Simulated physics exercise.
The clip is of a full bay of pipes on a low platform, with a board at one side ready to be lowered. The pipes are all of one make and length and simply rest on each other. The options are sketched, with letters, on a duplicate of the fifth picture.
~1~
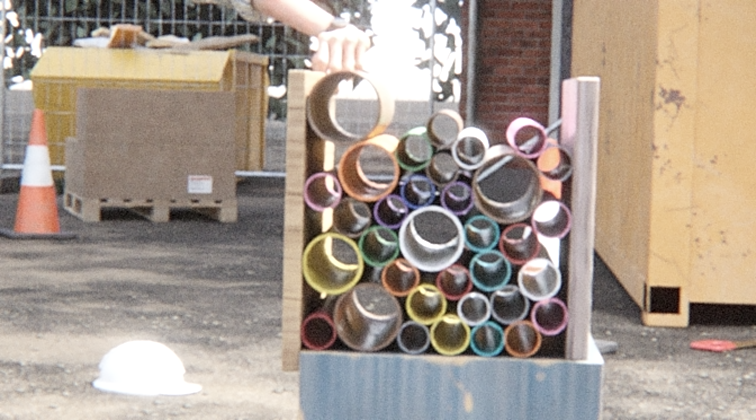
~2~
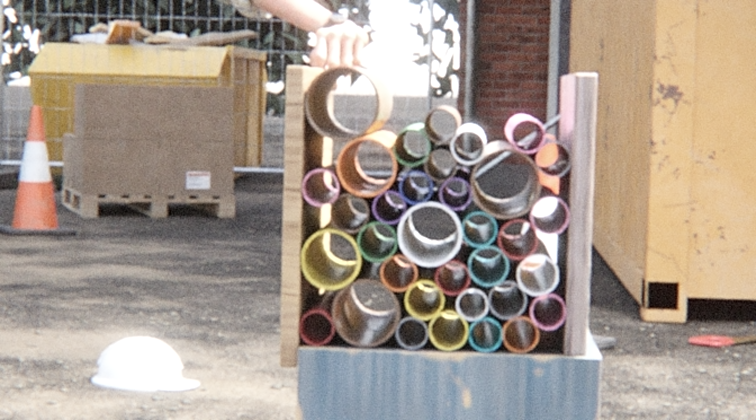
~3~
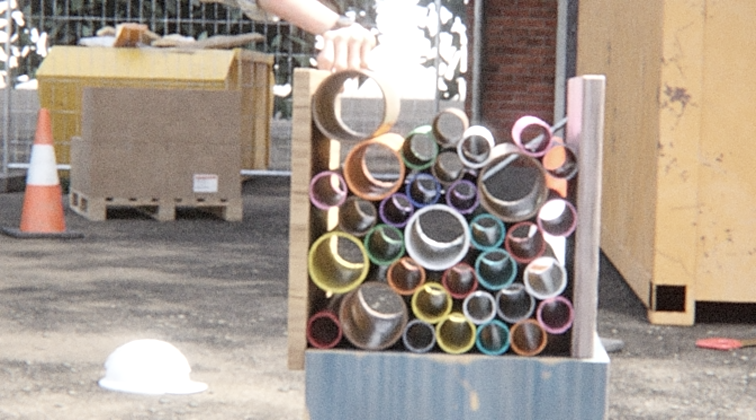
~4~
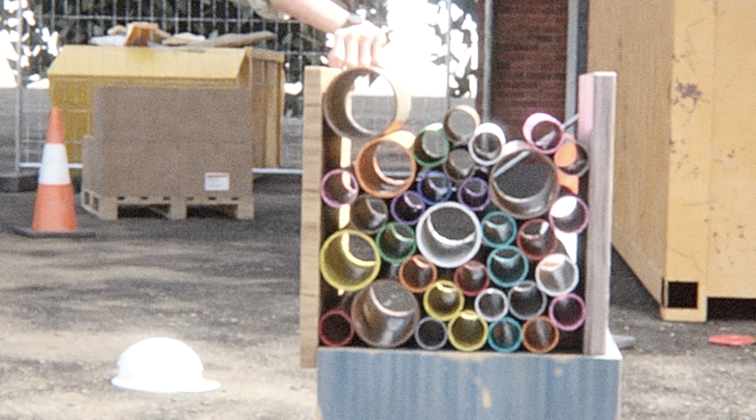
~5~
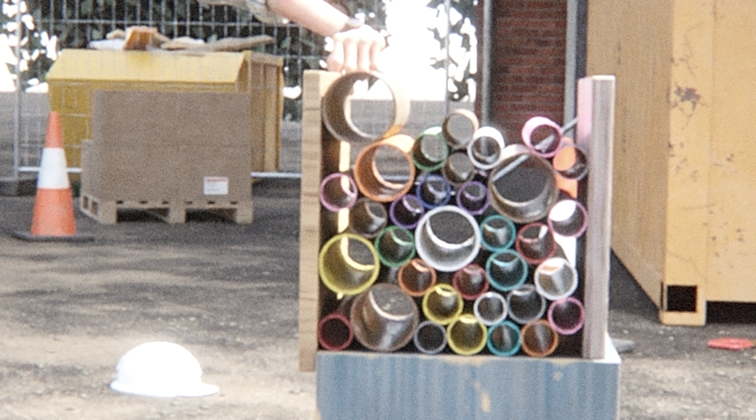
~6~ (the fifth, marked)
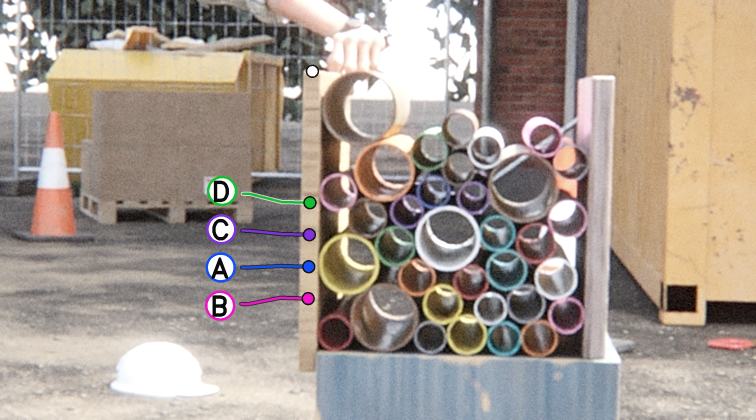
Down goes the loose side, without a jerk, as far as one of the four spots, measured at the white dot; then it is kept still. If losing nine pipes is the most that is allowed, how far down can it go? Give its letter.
The answer is mark B.
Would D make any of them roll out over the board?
Yes, at D.
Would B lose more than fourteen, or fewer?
Fewer than fourteen.
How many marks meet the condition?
The number is four.
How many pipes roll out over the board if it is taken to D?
At D the number is one.
On the marked copy, A at (309, 267); B at (308, 299); C at (309, 234); D at (310, 203); the white dot at (312, 71).
Following B. Soon after the start, top of the board (320, 165).
Later, top of the board (318, 268).
In the end, top of the board (318, 298), two out over the board.
As for the rest, A two out over the board; C one out over the board; D one out over the board.
